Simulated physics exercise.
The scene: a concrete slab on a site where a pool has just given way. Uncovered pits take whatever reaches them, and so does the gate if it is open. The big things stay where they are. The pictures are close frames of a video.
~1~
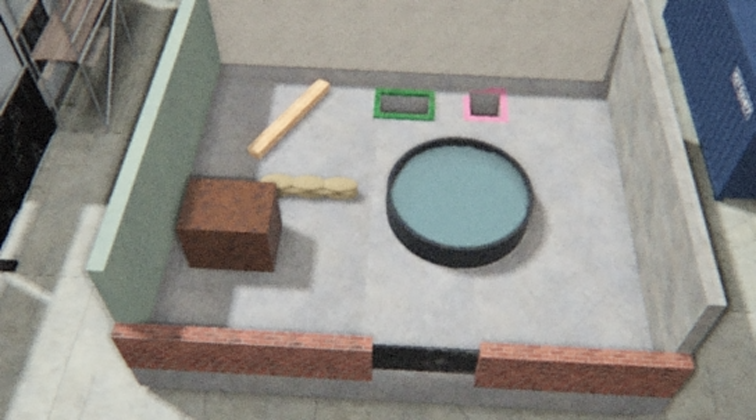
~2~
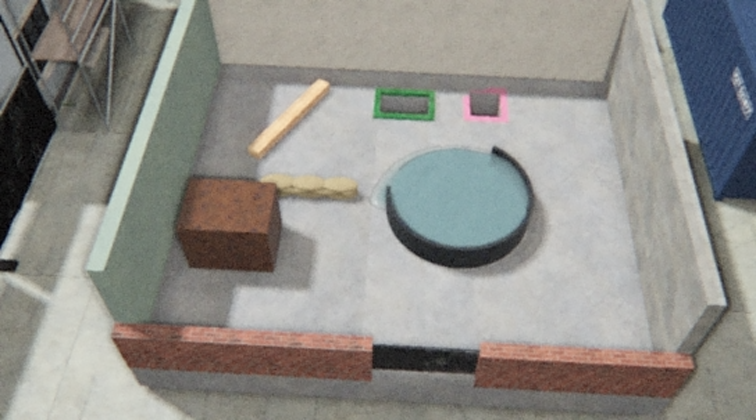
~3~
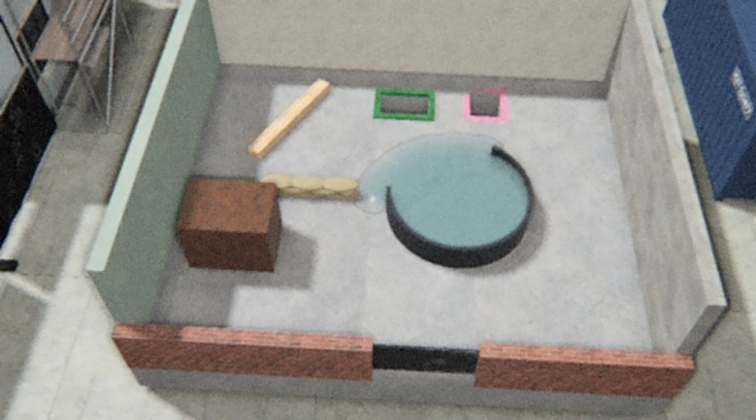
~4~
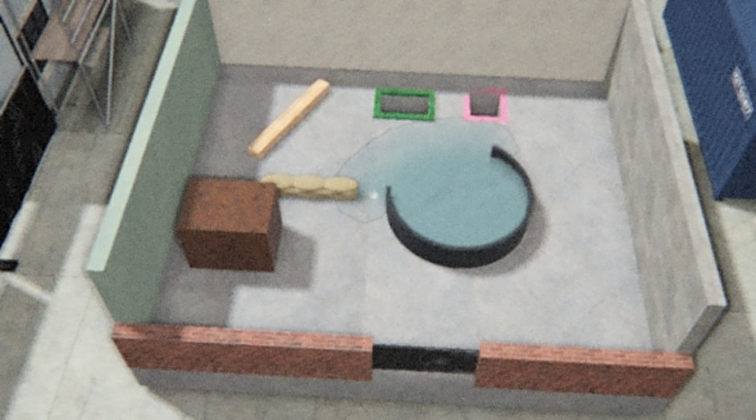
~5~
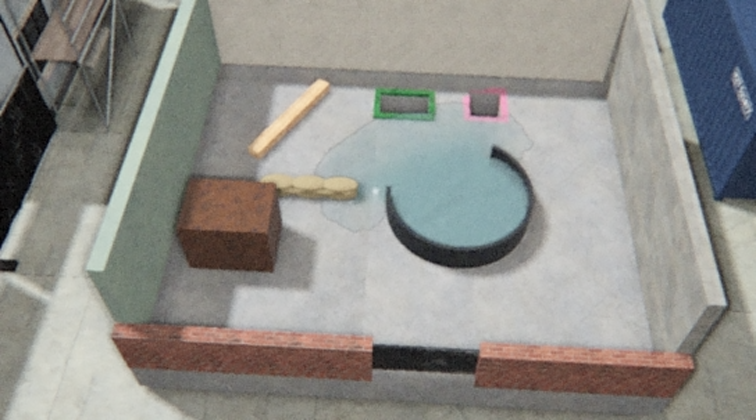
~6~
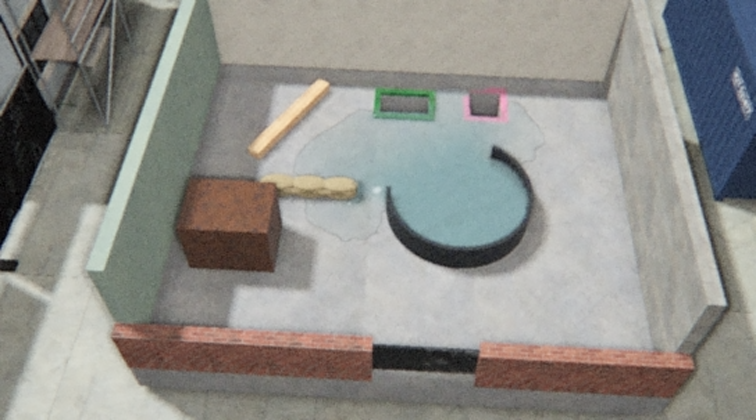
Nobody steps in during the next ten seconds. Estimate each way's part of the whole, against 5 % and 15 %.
One by one: The gate takes less than 5 %; the green pit takes more than 15 %; the pink pit takes more than 15 %.
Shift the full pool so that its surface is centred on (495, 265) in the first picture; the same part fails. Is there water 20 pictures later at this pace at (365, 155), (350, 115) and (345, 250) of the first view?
In turn: Wet, awash, covered.
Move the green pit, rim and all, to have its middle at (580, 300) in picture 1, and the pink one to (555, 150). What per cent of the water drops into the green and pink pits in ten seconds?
In per cent: Green 0, pink 10.
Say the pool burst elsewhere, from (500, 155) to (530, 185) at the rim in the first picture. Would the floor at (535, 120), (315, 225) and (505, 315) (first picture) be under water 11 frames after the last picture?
In that order: Flooded, dry, clear.
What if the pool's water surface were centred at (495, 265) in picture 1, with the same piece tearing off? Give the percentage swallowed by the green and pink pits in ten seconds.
Roughly, in per cent: Green 10, pink 15.
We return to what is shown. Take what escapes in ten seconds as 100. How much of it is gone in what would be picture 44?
About 85 per cent.
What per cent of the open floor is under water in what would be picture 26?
Some 40 per cent.
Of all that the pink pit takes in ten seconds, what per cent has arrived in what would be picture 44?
Near 70 in a hundred.
A moment on, water covers 25 % of the floor; the gate 0 %, the green pit 3 %, the pink pit 3 %.
Next, water covers 25 % of the floor; the gate 0 %, the green pit 8 %, the pink pit 5 %.
Then, water covers 40 % of the floor; the gate 0 %, the green pit 13 %, the pink pit 8 %.
Later, water covers 55 % of the floor; the gate 0 %, the green pit 17 %, the pink pit 13 %.
In the end, water covers 75 % of the floor; the gate 0 %, the green pit 18 %, the pink pit 19 %.
